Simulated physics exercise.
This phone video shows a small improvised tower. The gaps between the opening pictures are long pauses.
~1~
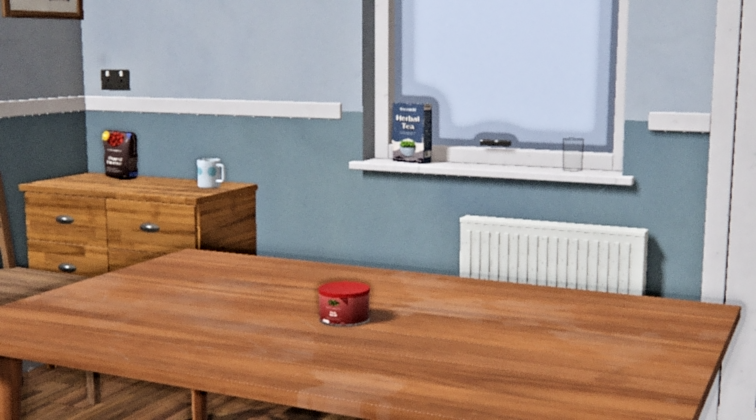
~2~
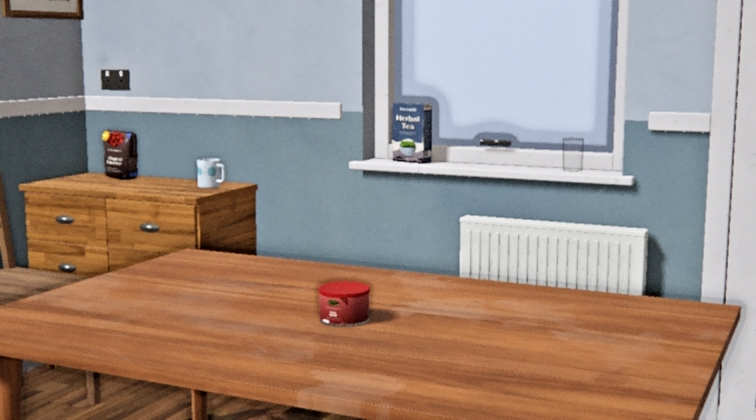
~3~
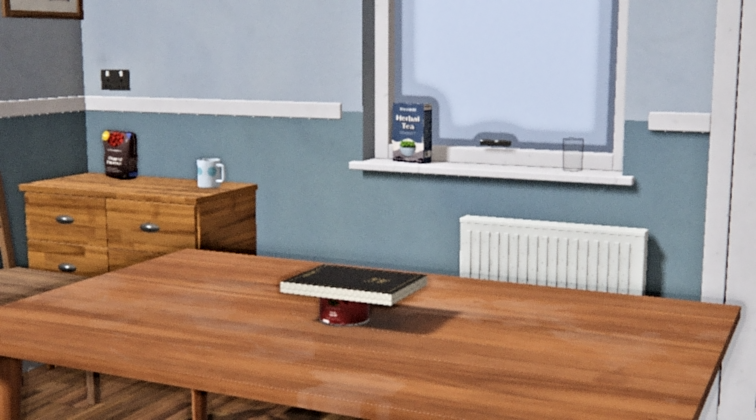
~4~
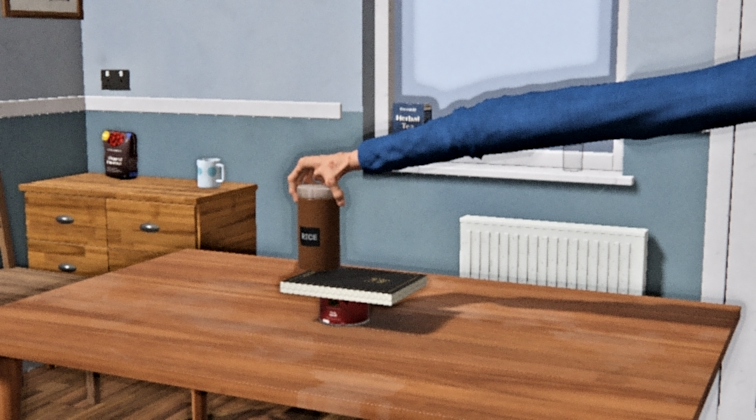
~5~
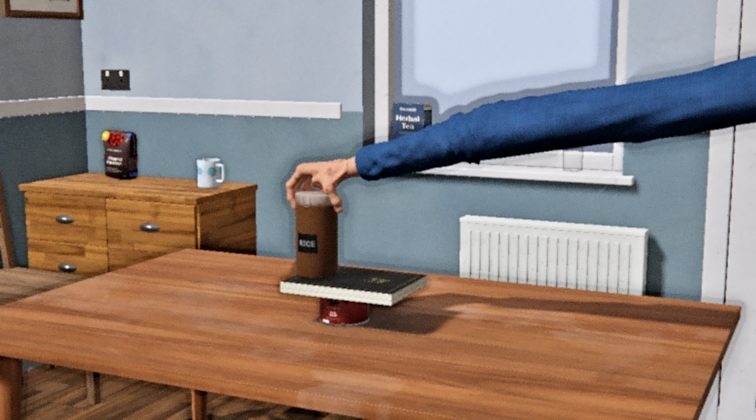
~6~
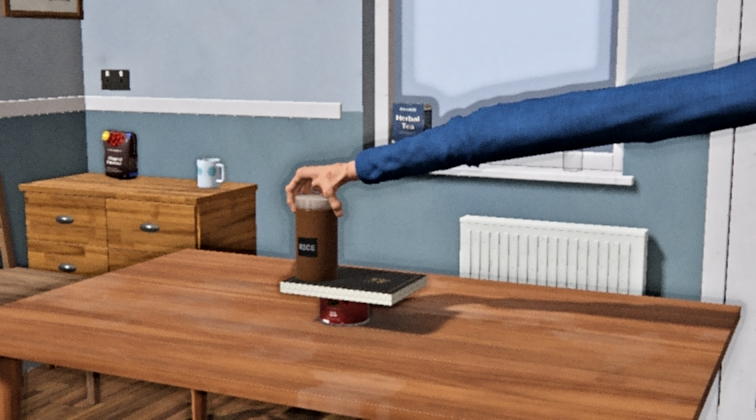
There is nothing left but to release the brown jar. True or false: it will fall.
False.
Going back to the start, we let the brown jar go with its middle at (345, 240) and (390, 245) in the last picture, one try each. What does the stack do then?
Stands firm, then topples.
Then, 0.20 s on from there, no change.
Then, 0.40 s on from there, brown jar resting near (317, 238).
In the end, all 3 unmoved. At the end, from the last picture's camera, brown jar near (317, 238). The stack keeps its balance.
